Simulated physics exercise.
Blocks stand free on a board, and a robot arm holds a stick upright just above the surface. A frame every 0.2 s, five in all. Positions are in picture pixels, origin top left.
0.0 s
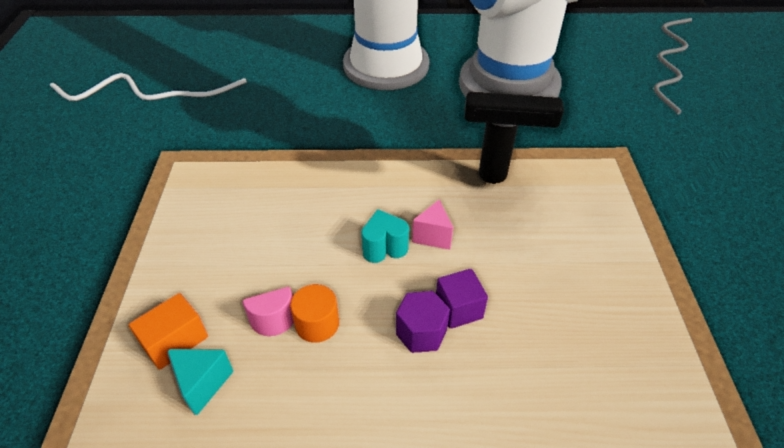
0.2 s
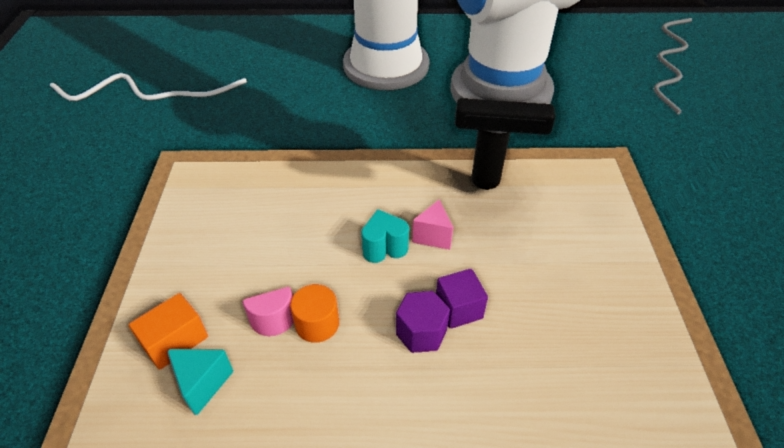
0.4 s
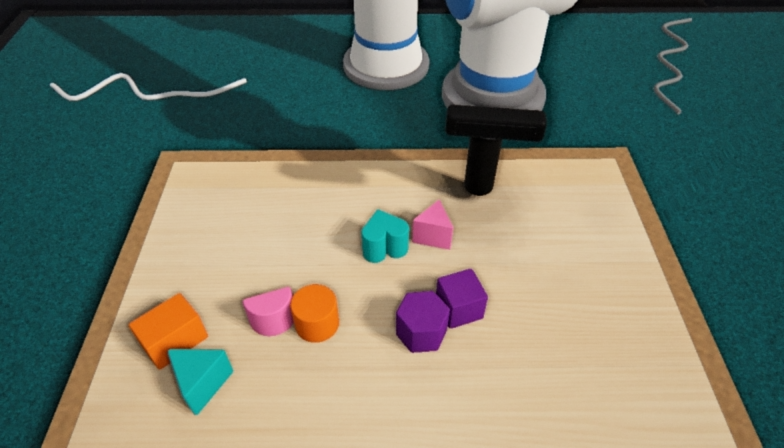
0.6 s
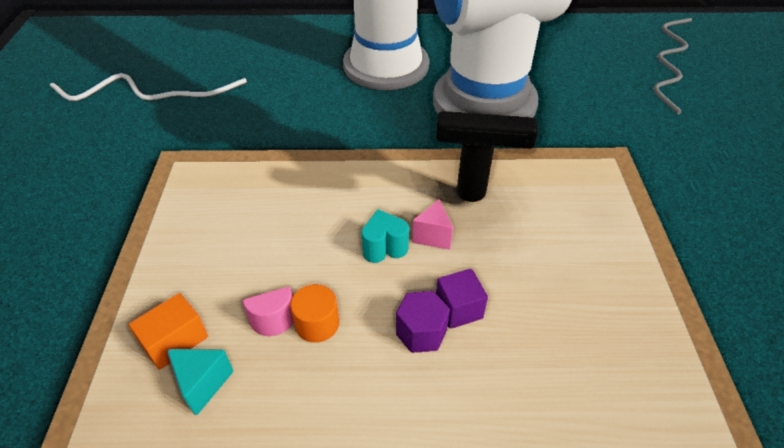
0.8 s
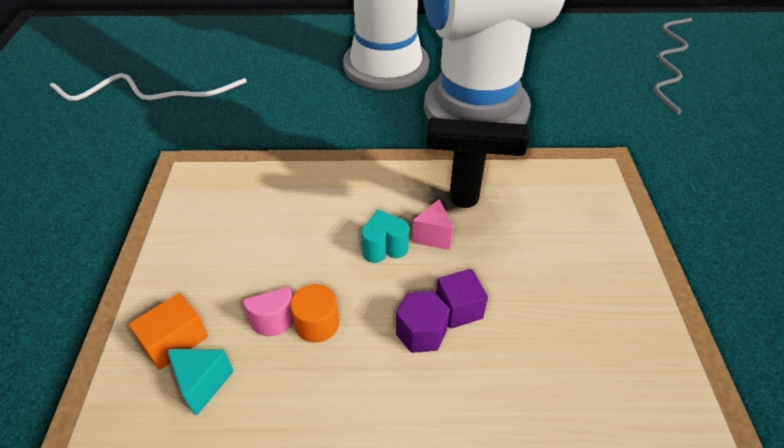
The footage shows colourful blocks resting on a wooden board while a robot arm holding a black stick moves it a short way down and to the left, nearing the pink three-sided block; the blocks stay still.
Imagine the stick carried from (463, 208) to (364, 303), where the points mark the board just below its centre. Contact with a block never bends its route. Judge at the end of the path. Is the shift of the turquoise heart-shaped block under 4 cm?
In short: Yes.
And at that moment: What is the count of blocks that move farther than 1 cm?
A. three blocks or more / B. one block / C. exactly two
(C)
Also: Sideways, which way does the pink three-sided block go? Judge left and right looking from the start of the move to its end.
Off to the left side.
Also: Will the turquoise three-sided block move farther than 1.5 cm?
I expect not.
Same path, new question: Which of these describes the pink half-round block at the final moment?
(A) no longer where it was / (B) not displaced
B: Not displaced.
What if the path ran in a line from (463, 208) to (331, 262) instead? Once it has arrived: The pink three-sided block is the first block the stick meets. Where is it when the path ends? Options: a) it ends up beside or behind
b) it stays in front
My pick is a.
The first path, step by step. One third of the way, stick (434, 228); pink three-sided block (420, 232), turned 35° anticlockwise.
Two thirds of the way, stick (400, 260); turquoise heart-shaped block (367, 232), turned 65° clockwise; pink three-sided block (389, 269), turned 40° anticlockwise.
At the end, stick (364, 295); turquoise three-sided block still; pink half-round block still; orange round block still; turquoise heart-shaped block (364, 233), turned 75° clockwise; pink three-sided block (367, 308), turned 90° anticlockwise.
